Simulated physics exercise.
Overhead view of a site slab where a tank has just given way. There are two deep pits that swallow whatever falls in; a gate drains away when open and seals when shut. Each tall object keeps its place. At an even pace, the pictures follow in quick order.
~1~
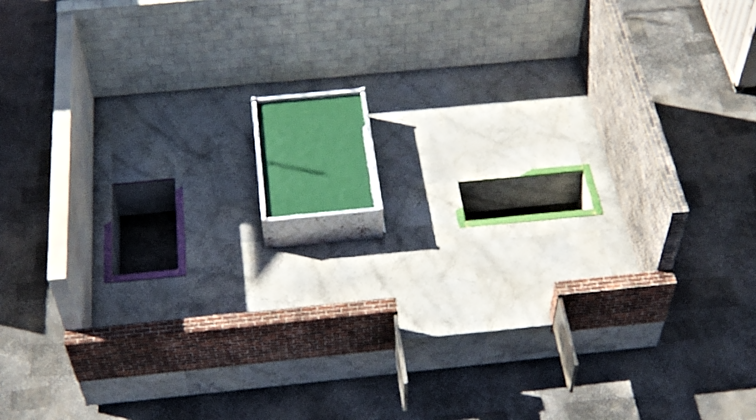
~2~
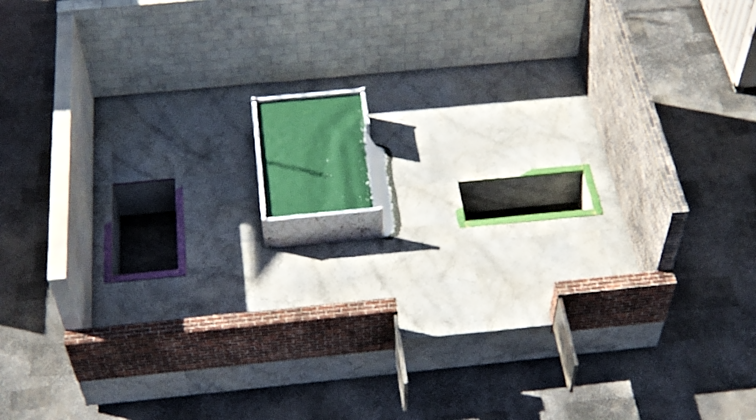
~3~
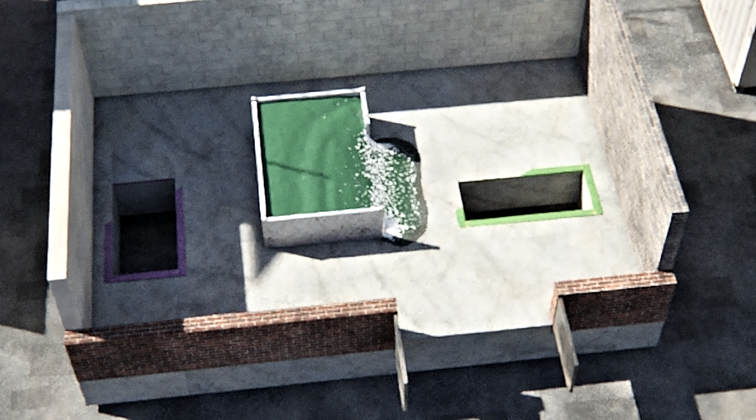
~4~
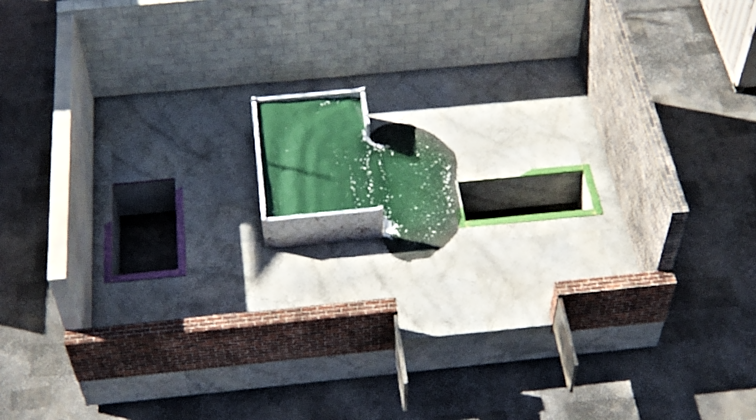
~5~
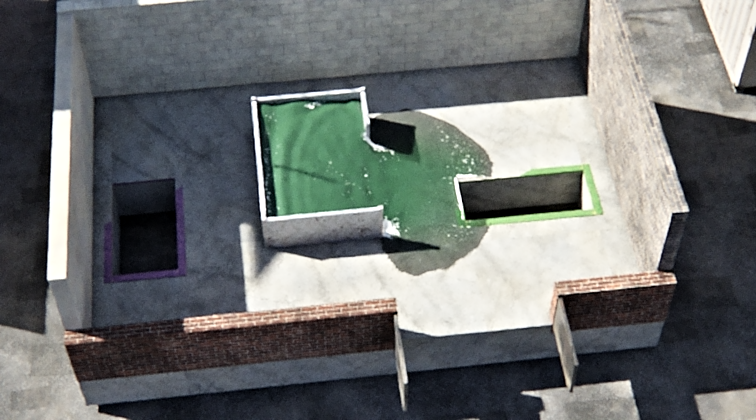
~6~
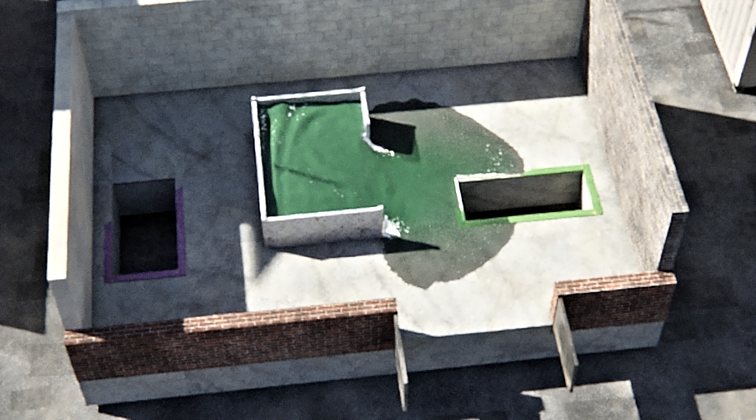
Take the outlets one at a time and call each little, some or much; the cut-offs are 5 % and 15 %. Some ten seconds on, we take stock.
In order: The gate catches some; the green pit catches much; the purple pit catches little.
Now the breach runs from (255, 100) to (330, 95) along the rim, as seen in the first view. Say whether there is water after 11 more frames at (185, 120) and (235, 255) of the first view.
In order: Swamped and spared.
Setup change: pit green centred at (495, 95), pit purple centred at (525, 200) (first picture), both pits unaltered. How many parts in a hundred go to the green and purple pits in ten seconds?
The green pit ends up with 12 per cent, the purple pit with 65 per cent.
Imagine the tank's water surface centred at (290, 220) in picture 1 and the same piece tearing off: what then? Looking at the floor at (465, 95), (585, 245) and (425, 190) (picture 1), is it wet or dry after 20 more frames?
Spot one unwetted, spot two wetted, spot three wetted.
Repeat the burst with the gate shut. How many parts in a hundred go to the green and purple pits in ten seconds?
Green 65 %, purple 0 %.
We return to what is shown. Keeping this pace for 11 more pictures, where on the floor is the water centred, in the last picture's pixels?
Centre: Close to (391, 185).
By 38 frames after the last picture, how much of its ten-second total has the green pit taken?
It works out at roughly 80 percent of the ten-second total.
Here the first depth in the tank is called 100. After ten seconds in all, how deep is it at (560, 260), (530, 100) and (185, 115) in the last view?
Going in order, that's 8, 4 and 2 %.
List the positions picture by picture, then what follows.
In the first picture, still water in the open tank at (315, 155).
In the second picture, the front is at (380, 148), out from the gap at (372, 183).
In the third picture, the front is at (406, 146), out from the gap at (372, 185).
In the fourth picture, water pours out at (372, 186) and has run to (430, 138).
In the fifth picture, water pours out at (372, 186) and has run to (482, 156).
In the sixth picture, the front is at (517, 162), out from the gap at (372, 186).
A moment on, water covers 30 % of the floor; the gate 0 %, the green pit 11 %, the purple pit 0 %.
Next, water covers 40 % of the floor; the gate 1 %, the green pit 21 %, the purple pit 0 %.
Then, water covers 40 % of the floor; the gate 4 %, the green pit 30 %, the purple pit 0 %.
Later, water covers 50 % of the floor; the gate 7 %, the green pit 47 %, the purple pit 0 %.
In the end, water covers 55 % of the floor; the gate 10 %, the green pit 60 %, the purple pit 0 %.
